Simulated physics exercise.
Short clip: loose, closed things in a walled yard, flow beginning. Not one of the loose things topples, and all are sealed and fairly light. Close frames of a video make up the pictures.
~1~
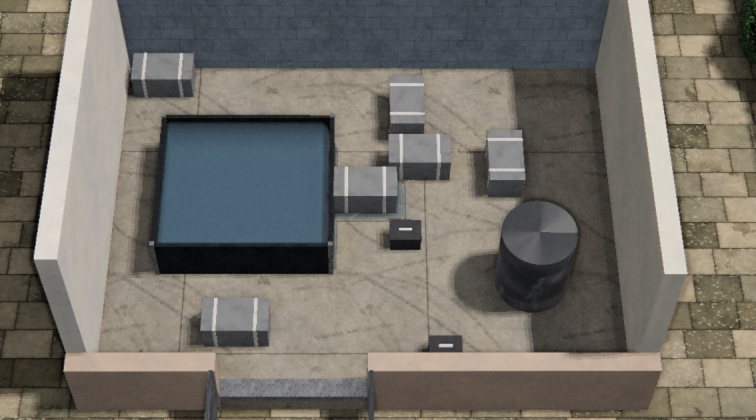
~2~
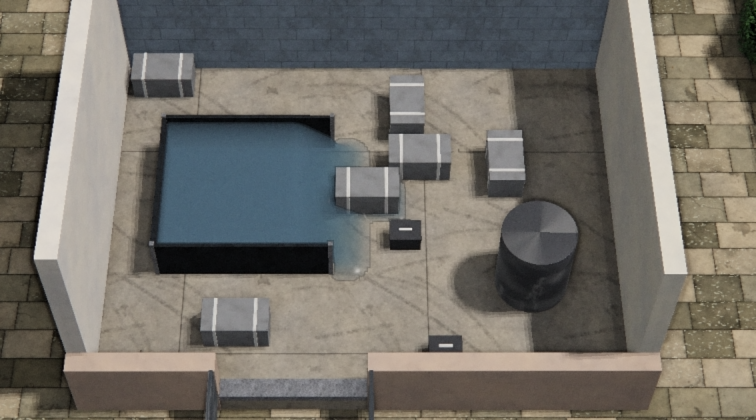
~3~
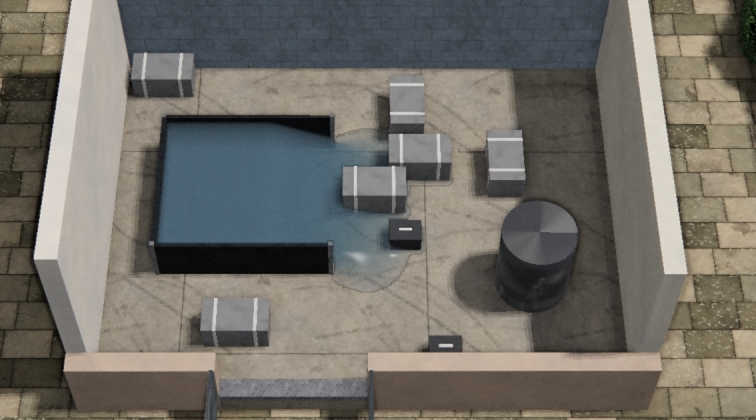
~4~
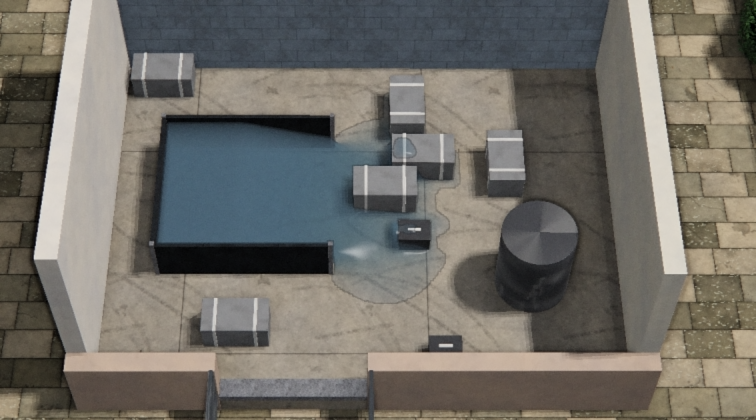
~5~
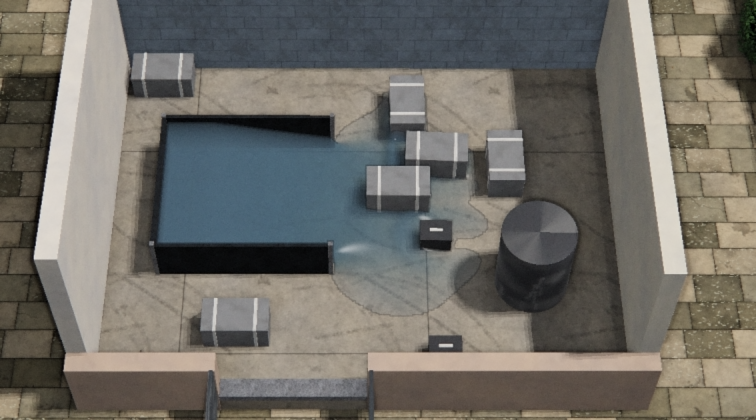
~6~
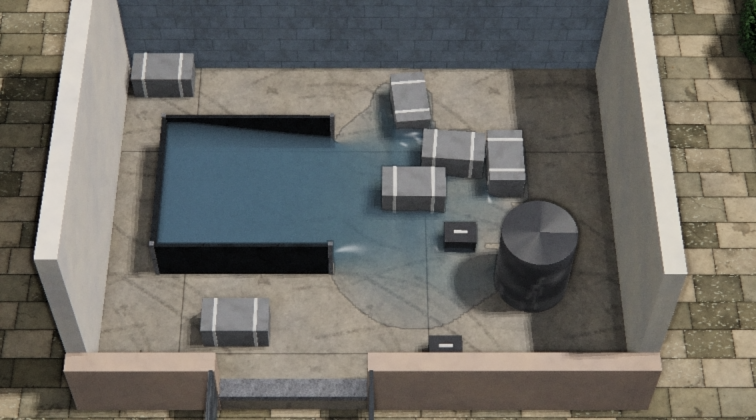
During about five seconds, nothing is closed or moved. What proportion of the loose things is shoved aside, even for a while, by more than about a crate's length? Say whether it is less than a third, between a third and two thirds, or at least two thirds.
The portion knocked well out of place is two thirds or greater.
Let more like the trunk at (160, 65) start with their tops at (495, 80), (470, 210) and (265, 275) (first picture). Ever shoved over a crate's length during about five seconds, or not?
Listed in sequence, the answers are displaced a stride, displaced a stride and remains nearby.
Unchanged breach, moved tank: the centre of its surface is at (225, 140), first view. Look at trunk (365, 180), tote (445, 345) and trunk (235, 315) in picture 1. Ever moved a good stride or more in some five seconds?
Taking them in order, went past that, went past that, fell short.
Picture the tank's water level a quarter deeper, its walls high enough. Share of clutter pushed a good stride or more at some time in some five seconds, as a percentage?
I'd put it near 80 out of a hundred.
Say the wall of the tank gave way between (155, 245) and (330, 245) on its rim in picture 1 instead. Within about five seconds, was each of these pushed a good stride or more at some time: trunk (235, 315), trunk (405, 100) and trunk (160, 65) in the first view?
Taking them in order, covered the distance, short of it, covered the distance.
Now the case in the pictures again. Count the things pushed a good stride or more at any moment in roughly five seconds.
The count is 6.
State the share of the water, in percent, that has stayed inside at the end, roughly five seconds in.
That comes to roughly 100 parts in a hundred.
A moment on, 3 of 8 are well off their spots; 1 afloat.
Next, 5 of 8 are well off their spots; 3 afloat.
Later, 6 of 8 are well off their spots; 4 afloat.
In the end, 6 of 8 are well off their spots, and 6 have been at some point; 4 afloat.
